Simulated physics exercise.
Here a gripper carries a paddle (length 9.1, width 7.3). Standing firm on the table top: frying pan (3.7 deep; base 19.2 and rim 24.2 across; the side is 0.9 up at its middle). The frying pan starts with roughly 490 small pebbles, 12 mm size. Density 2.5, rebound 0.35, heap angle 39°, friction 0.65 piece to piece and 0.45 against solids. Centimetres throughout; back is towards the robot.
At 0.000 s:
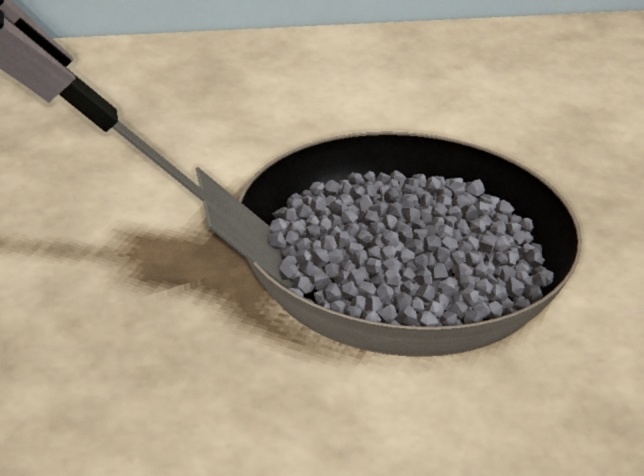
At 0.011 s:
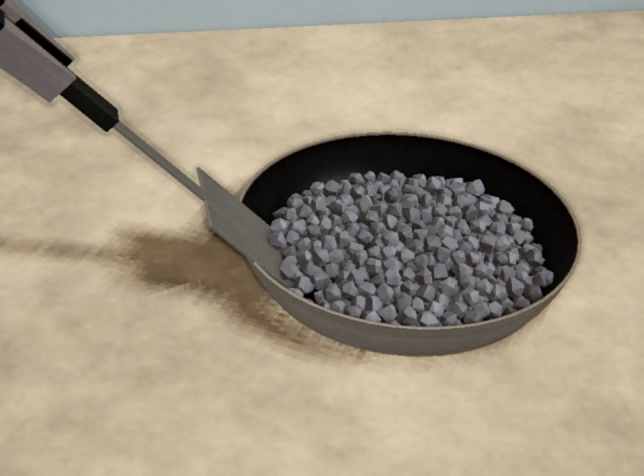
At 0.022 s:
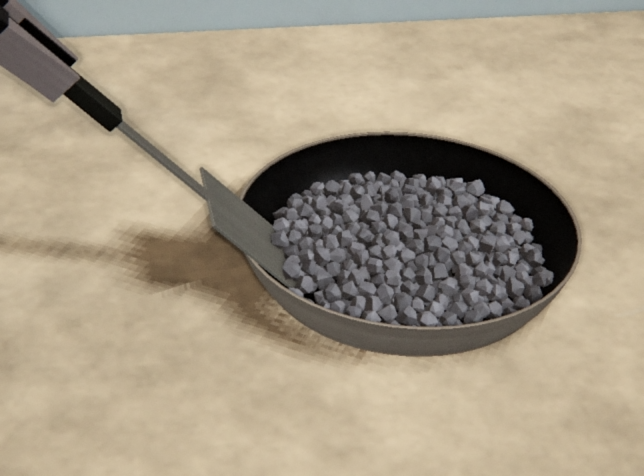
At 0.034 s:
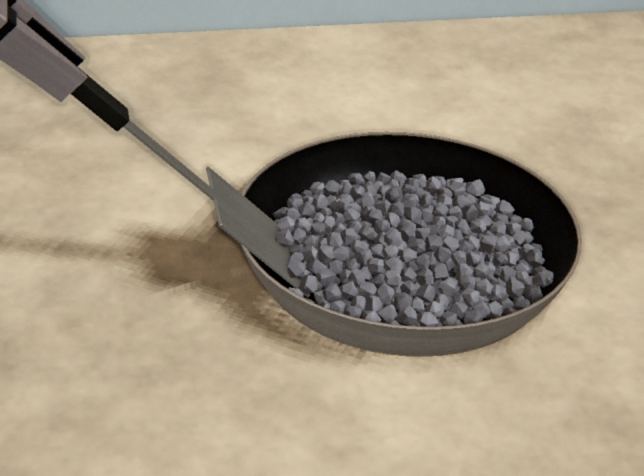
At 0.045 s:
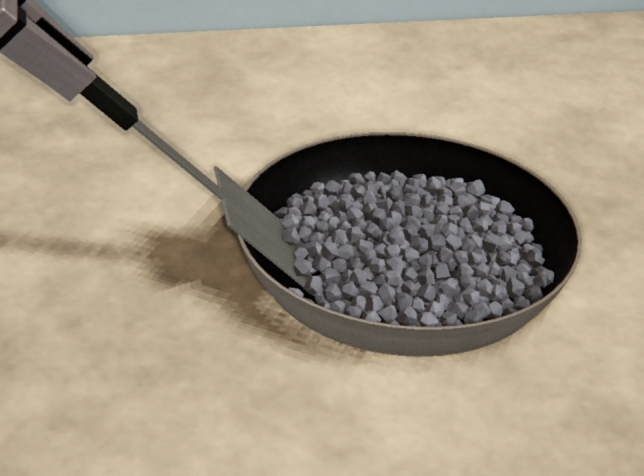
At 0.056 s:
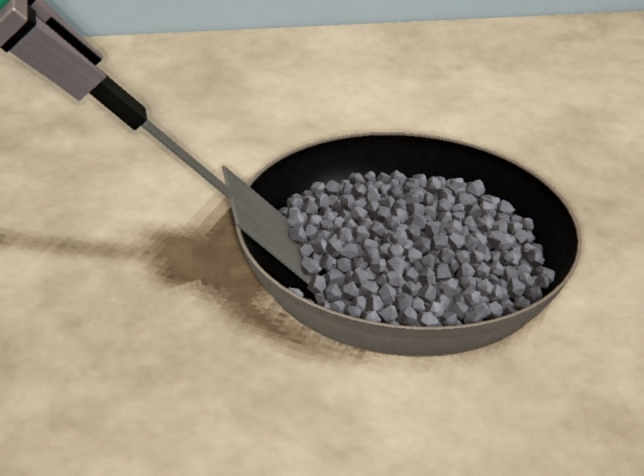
Robotic gripper holding a flat paddle and sliding it slowly rightward against grey pebbles heaped in a dark frying pan.
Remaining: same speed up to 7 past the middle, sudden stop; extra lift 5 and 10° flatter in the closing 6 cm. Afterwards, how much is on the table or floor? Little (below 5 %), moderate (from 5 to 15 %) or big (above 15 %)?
A moderate share, from 5 to 15 %, ends on the table or floor.
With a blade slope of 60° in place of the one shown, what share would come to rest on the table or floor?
It would be near 10 per cent.
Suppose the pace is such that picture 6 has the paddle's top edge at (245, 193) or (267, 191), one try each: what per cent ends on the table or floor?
Some 20 and 25 per cent.
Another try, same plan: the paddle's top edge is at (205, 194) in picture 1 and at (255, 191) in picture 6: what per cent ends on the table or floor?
About 25 per cent.
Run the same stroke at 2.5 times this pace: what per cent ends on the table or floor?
Some 25 per cent.
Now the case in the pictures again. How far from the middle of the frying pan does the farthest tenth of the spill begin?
About 25 cm.
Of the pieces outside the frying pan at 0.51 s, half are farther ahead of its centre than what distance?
Some 16 cm.
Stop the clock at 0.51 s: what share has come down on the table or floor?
Roughly 6 per cent.
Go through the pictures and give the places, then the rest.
In the first frame, paddle top edge at (203, 196), sloping 47°; upper third of the load around (403, 237), from x 275 to 545, top at y 175; 487 in the frying pan.
In the second frame, paddle top edge at (203, 196), sloping 47°; upper third of the load around (403, 237), from x 280 to 545, top at y 180.
In the third frame, paddle top edge at (207, 195), sloping 47°; upper third of the load around (403, 237), from x 280 to 545, top at y 180.
In the fourth frame, paddle top edge at (213, 195), sloping 47°; upper third of the load around (400, 236), from x 280 to 545, top at y 180.
In the fifth frame, paddle top edge at (221, 194), sloping 47°; upper third of the load around (401, 235), from x 280 to 545, top at y 180.
In the sixth frame, paddle top edge at (230, 194), sloping 47°; upper third of the load around (405, 234), from x 280 to 545, top at y 180; 487 in the frying pan.
By 0.16 s, sloping 47°, highest piece 5 above the table; 487 in the frying pan.
By 0.26 s, sloping 43°, highest piece 7 above the table; 486 in the frying pan, 1 on the blade or in flight.
By 0.51 s, sloping 37°, highest piece 6 above the table; 451 in the frying pan, 32 on the table or floor, 4 on the blade or in flight.
By 1.56 s, sloping 37°, highest piece 6 above the table; 448 in the frying pan, 39 on the table or floor.
Final count, 448 in the frying pan, 39 on the table or floor. That is 8 % on the table or floor.
